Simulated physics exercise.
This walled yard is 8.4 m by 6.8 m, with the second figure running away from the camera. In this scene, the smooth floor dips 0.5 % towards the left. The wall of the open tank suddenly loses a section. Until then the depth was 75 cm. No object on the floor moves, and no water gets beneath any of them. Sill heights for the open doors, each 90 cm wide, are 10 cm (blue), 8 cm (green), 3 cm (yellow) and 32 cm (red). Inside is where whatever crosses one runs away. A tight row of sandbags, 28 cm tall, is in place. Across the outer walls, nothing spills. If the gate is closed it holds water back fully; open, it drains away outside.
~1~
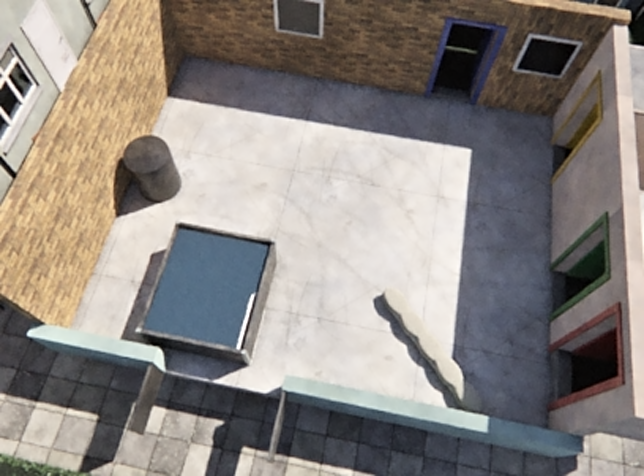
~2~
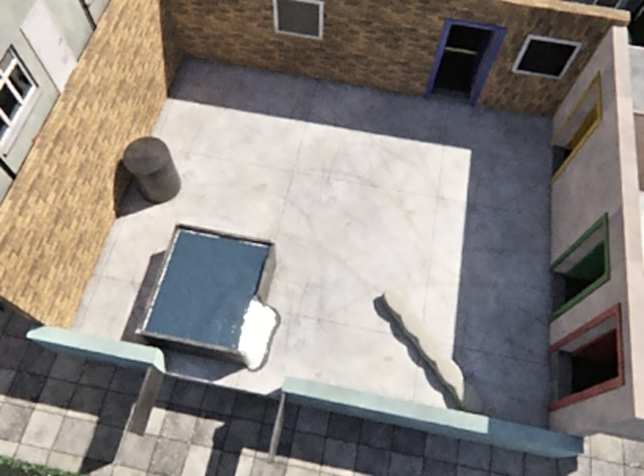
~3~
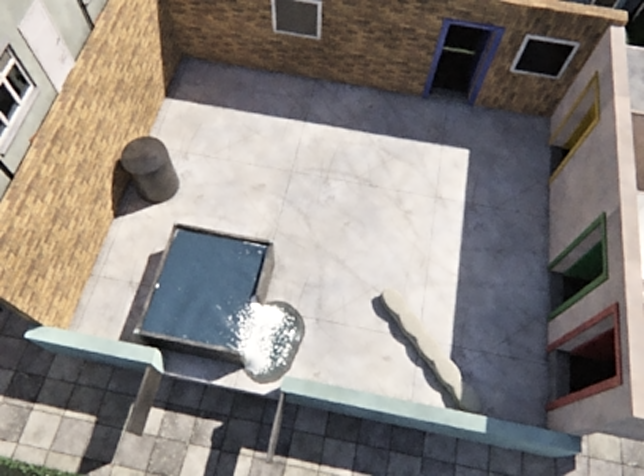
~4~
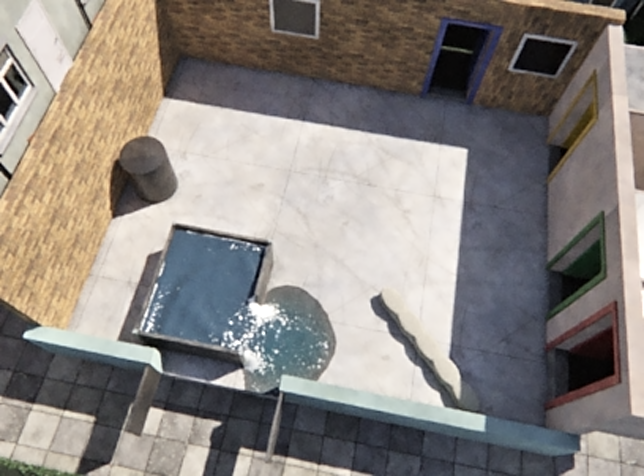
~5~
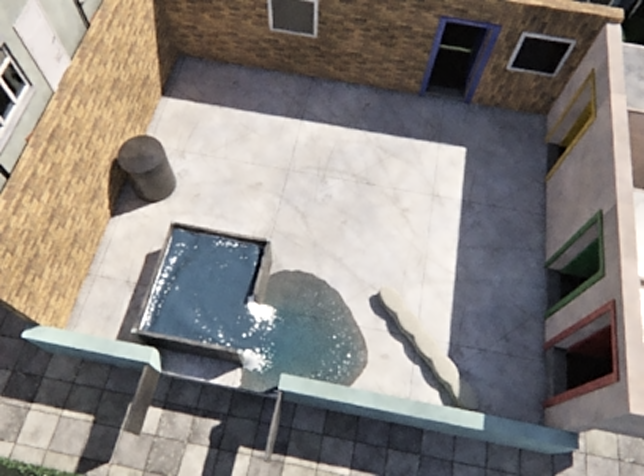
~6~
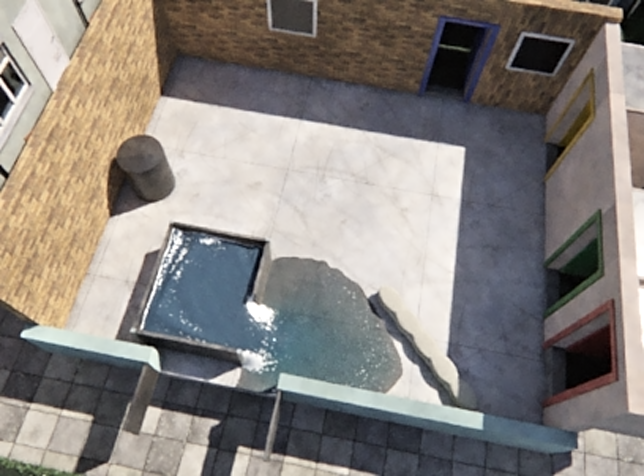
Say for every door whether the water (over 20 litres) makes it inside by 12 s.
Outcome: Blue door: Limit not crossed; green door: Limit not crossed; yellow door: Limit not crossed; red door: Limit not crossed.
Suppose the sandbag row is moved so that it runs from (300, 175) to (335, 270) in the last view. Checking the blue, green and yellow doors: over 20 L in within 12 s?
Checking the limit, blue is fine, green is too much, yellow is too much.
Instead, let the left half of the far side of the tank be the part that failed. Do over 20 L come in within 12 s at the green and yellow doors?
At the green door the limit is not exceeded; at the yellow door it is surpassed.
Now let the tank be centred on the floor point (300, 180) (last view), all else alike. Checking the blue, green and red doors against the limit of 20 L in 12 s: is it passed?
Blue: Within limit; green: Beyond limit; red: Within limit.
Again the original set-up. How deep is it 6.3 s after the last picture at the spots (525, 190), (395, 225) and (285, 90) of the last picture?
Approximately 2, 3 and 2 centimetres, going through them in turn.
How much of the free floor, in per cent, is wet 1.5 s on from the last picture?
20 %.
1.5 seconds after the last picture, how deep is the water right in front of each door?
Centimetres: Blue 0 / green 0 / yellow 0 / red 15.
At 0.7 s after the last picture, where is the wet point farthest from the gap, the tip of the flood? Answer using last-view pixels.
About (534, 432) in the last view.
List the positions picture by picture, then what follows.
The first frame shows still water, 75 cm deep, in the open tank at (210, 286).
In the second frame, water pours out at (254, 332) and has run 0.6 m, to a hidden place; typically 6 cm deep outside, 75 cm at the open tank's back.
In the third frame, water pours out at (252, 332) and has run 0.9 m, to (300, 327); typically 10 cm deep outside, 75 cm at the open tank's back.
In the fourth frame, water pours out at (251, 332) and has run 1.4 m, to (331, 340); typically 8 cm deep outside, 73 cm at the open tank's back.
In the fifth frame, the front is at (359, 368), 2.0 m from the gap at (250, 331); 3.3 m2 of floor is under water; 65 cm left at the back of the open tank.
In the sixth frame, water pours out at (249, 331) and has run 2.7 m, to (396, 375); typically 6 cm deep outside, 63 cm at the open tank's back.
Then, 0.7 s after the last picture water covers 15 % of the floor and is deepest (53 cm) near (459, 417); blue door not reached, green door not reached, yellow door not reached, red door not reached.
Then, 1.5 s after the last picture water covers 20 % of the floor and is deepest (50 cm) near (449, 404); blue door not reached, green door not reached, yellow door not reached, red door 15 cm at the sill, 0 L in.
Then, 2.8 s after the last picture water covers 30 % of the floor and is deepest (32 cm) near (355, 385); blue door not reached, green door 5 cm at the sill, 0 L in, yellow door not reached, red door 13 cm at the sill, 0 L in.
Then, 6.3 s after the last picture water covers 75 % of the floor and is deepest (14 cm) near (292, 383); blue door 9 cm at the sill, 0 L in, green door 2 cm at the sill, 0 L in, yellow door 1 cm at the sill, 0 L in, red door 4 cm at the sill, 0 L in.
Then, 11.3 s after the last picture water covers 75 % of the floor and is deepest (12 cm) near (177, 58); blue door 3 cm at the sill, 0 L in, green door 1 cm at the sill, 0 L in, yellow door 2 cm at the sill, 2 L in, red door 1 cm at the sill, 0 L in.
